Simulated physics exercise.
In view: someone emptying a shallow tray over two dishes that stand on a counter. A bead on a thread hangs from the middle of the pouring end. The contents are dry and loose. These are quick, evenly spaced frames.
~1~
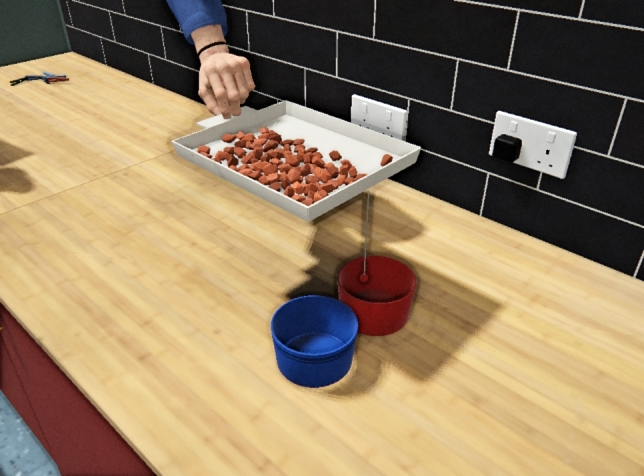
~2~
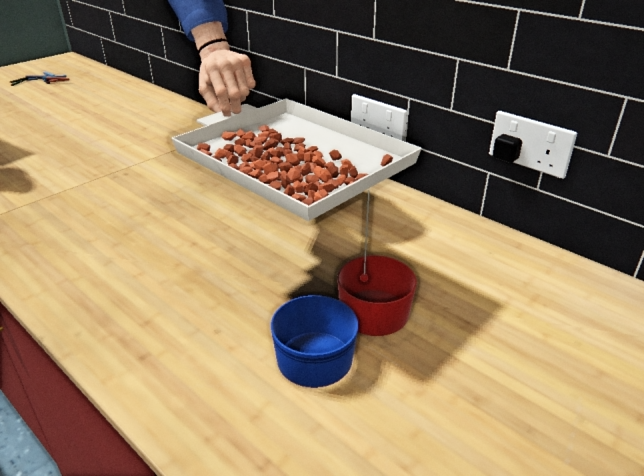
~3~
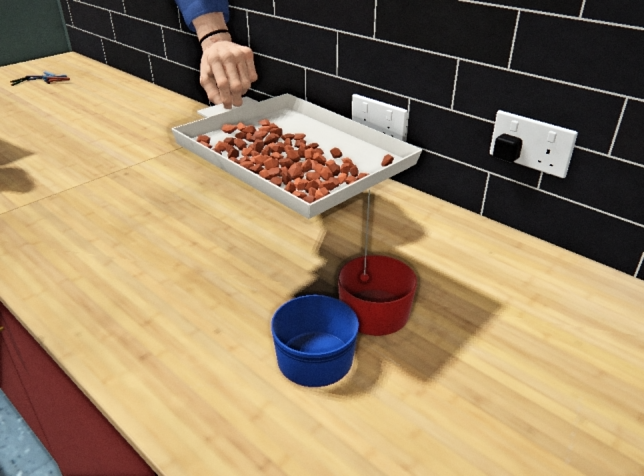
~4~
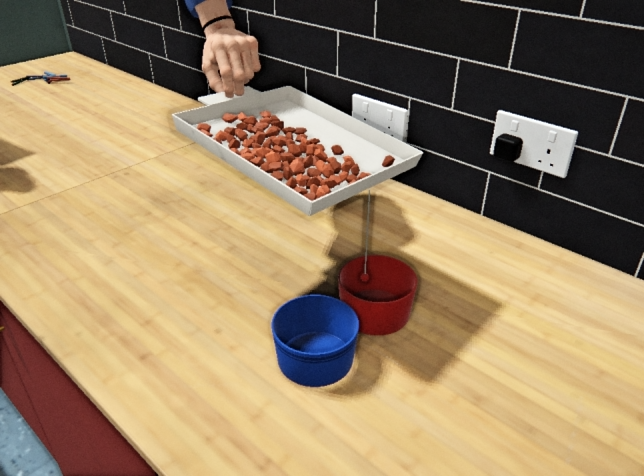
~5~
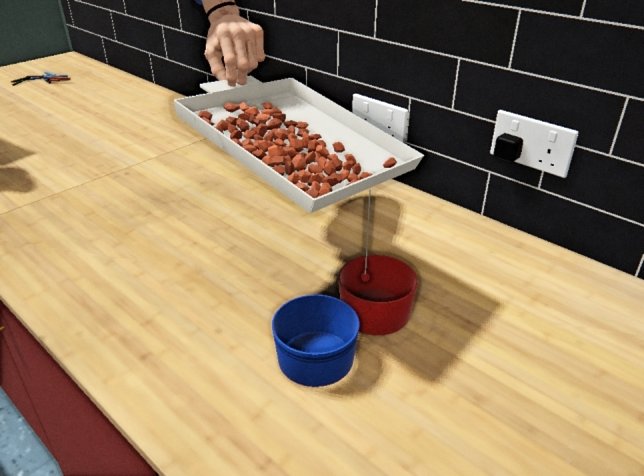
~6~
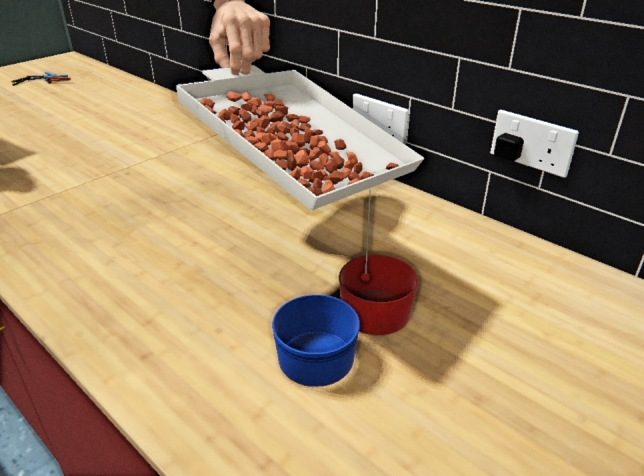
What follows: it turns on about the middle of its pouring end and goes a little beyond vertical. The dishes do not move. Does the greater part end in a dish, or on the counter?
Caught overall: Under half.
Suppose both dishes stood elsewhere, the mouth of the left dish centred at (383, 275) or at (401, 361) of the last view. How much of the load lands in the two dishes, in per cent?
First some 50, then 10 per cent.
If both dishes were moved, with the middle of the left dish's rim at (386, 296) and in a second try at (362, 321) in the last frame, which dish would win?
One: The right dish. Two: The dish on the right.
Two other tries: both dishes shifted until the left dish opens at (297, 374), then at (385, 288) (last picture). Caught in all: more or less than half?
The first try: The smaller part. The second: Over half.
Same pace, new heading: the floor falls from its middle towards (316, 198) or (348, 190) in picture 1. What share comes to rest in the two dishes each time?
The first gives 80 %, the second 20 %.
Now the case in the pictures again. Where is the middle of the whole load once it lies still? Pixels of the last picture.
Near (427, 290).
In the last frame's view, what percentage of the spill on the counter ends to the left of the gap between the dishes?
Close to 0 per cent.
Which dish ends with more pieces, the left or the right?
That is the right-hand dish.
Soon after the last picture, tray tipped steeply; nearly all on the tray; a stray few in the air.
A little later, tray tipped past a quarter turn; about a quarter on the tray; a small part in the right dish; about a third outside both; about a third in the air.
Later still, tray tipped past a quarter turn; about a quarter in the right dish; most outside both.
At rest, tray tipped past a quarter turn; none in the left dish; about a quarter in the right dish; most outside both.
